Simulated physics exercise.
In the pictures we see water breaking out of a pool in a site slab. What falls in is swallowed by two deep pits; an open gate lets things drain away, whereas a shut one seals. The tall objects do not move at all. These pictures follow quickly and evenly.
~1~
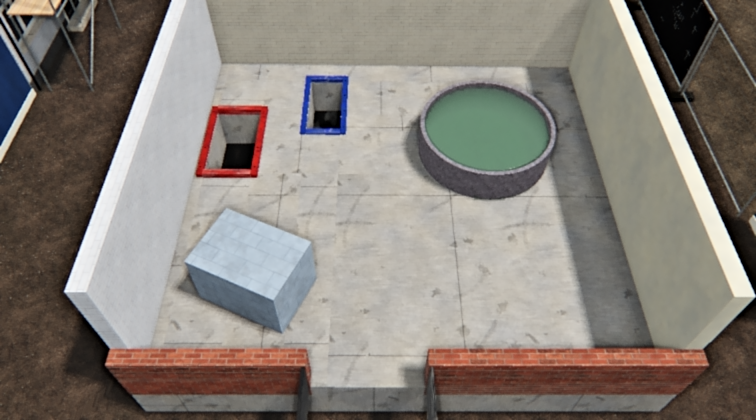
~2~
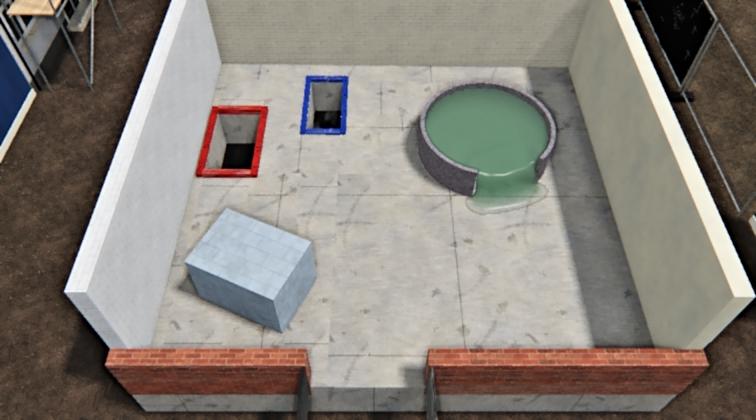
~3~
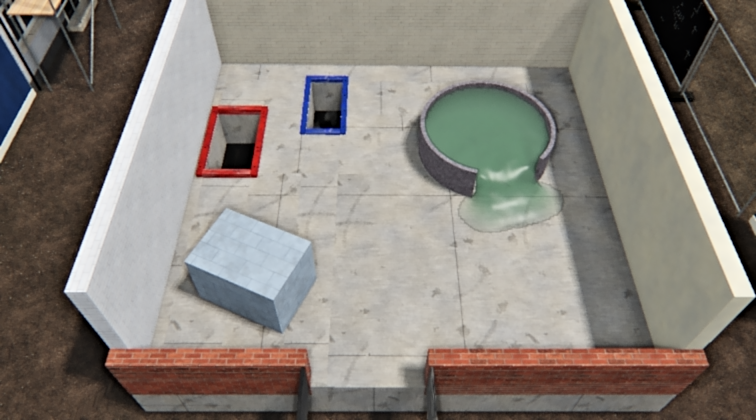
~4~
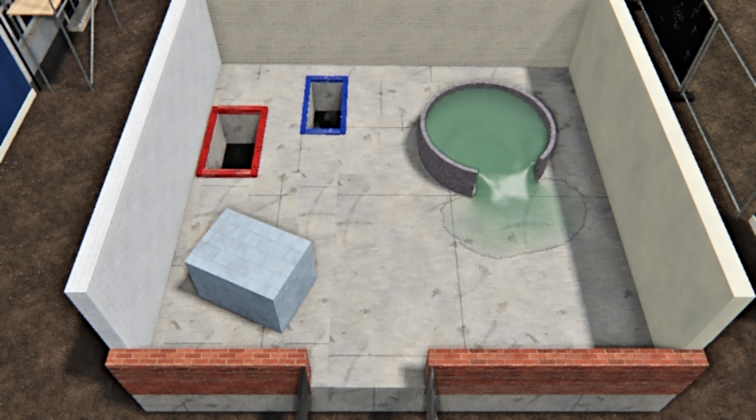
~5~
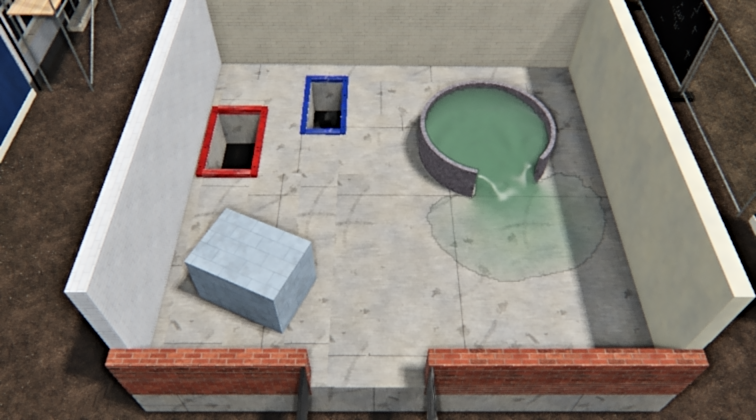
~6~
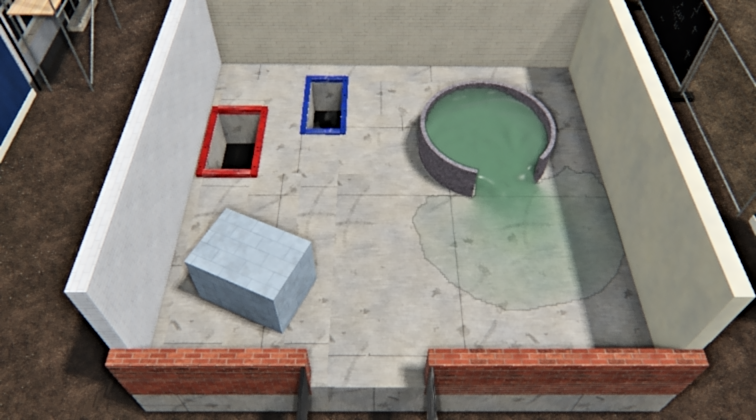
Green water sits still in a round, dark-walled pool on a walled concrete slab, near a pale block and two framed pits, one red and one blue. It then pours through a gap in the pool's front and spreads across the floor in a widening, thin puddle toward the viewer and both sides.
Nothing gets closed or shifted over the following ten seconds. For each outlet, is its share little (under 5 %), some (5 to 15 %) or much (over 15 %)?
Shares: The gate gets some; the blue pit gets little; the red pit gets little.
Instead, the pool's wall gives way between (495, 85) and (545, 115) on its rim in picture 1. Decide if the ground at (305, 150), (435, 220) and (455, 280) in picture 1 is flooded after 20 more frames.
First spot spared, second spot spared, third spot spared.
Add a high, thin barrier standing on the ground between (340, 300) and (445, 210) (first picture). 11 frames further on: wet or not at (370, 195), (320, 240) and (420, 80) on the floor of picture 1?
Taking the three spots in the order asked, they are bone-dry, bone-dry and bone-dry.
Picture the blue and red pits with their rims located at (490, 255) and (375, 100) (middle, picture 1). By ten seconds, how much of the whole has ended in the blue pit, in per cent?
Note: Blue pit, 30 percent.
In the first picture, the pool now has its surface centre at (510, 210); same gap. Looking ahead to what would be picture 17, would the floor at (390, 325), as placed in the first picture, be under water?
There: Flooded.
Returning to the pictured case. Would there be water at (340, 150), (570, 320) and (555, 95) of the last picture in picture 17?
In turn, the three spots are high and dry, soaked and high and dry.
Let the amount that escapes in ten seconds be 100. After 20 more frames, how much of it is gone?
Near 15 in a hundred.
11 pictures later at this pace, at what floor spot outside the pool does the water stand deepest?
Deepest point: Roughly (653, 372).
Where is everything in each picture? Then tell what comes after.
The first picture shows still water in the round pool at (487, 128).
In the second picture, water pours out at (508, 188) and has run to (541, 188).
In the third picture, water pours out at (507, 189) and has run to (558, 201).
In the fourth picture, water pours out at (507, 190) and has run to (478, 249).
In the fifth picture, water pours out at (507, 189) and has run to (576, 262).
In the sixth picture, water pours out at (507, 189) and has run to (594, 288).
A moment on, water covers 25 % of the floor; the gate 0 %, the blue pit 0 %, the red pit 0 %.
Next, water covers 25 % of the floor; the gate 0 %, the blue pit 0 %, the red pit 0 %.
Then, water covers 30 % of the floor; the gate 2 %, the blue pit 0 %, the red pit 0 %.
Later, water covers 60 % of the floor; the gate 5 %, the blue pit 0 %, the red pit 0 %.
In the end, water covers 90 % of the floor; the gate 11 %, the blue pit 0 %, the red pit 0 %.
